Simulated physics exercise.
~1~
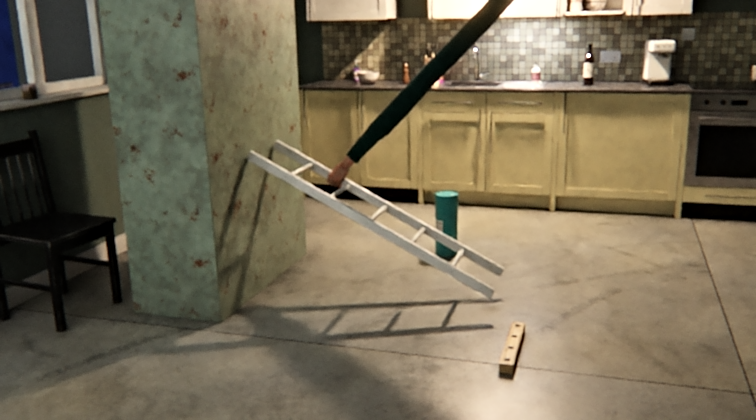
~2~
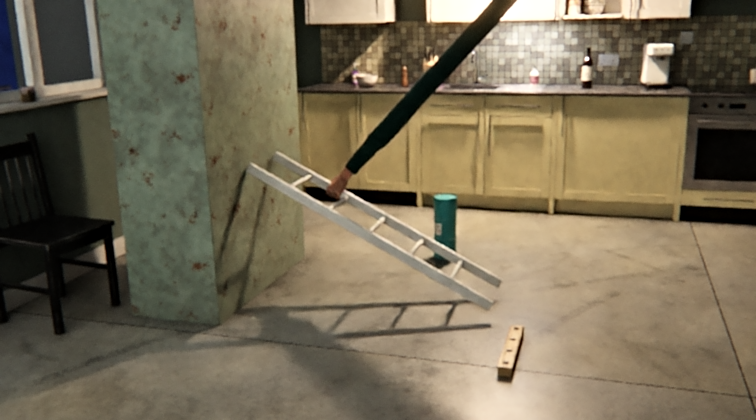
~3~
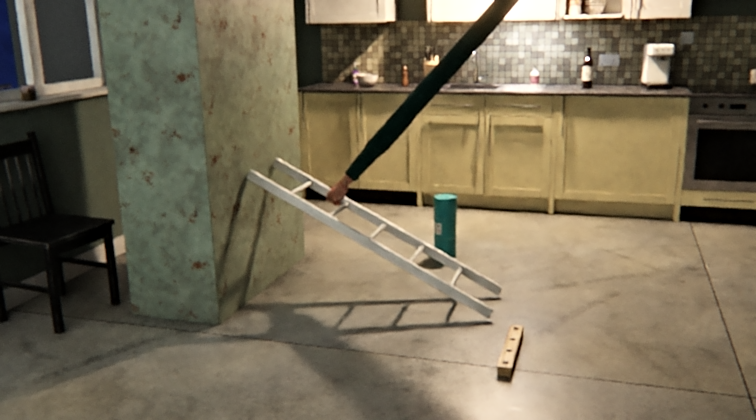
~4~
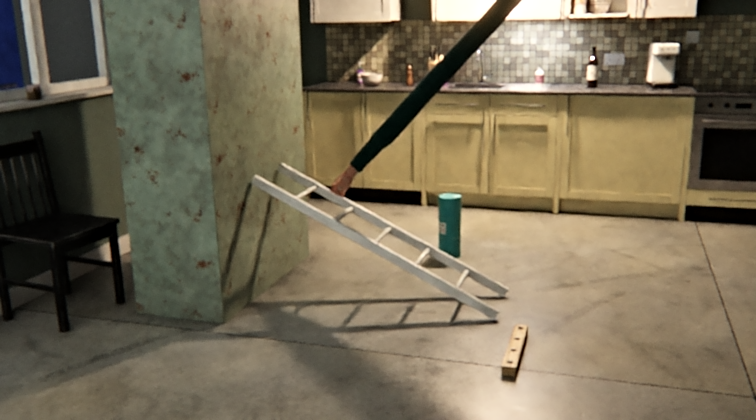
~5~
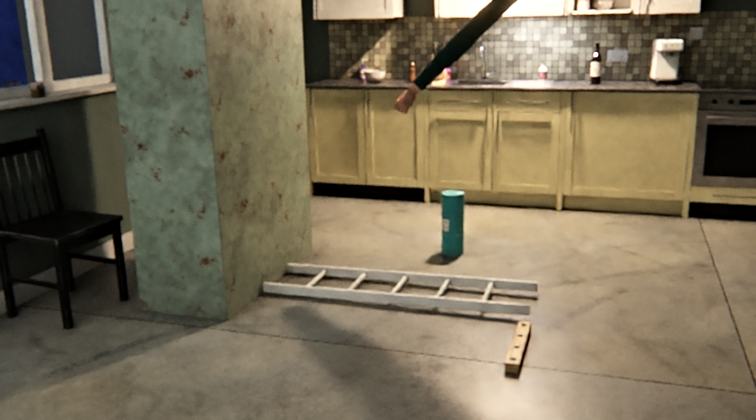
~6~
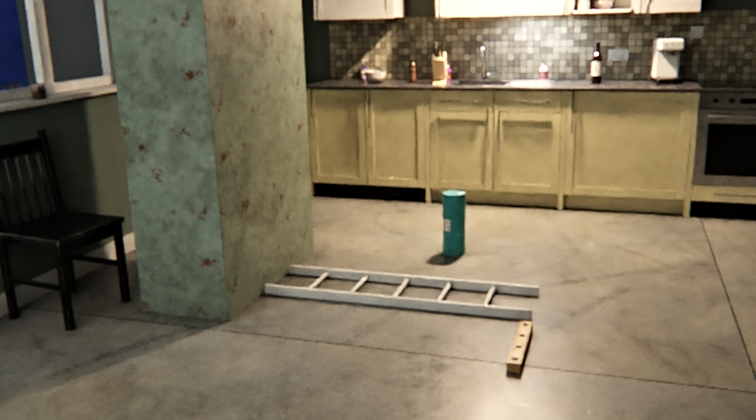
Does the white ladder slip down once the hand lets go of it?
Yes, the white ladder slips down after the hand lets go and ends up lying flat on the floor beside the pillar.
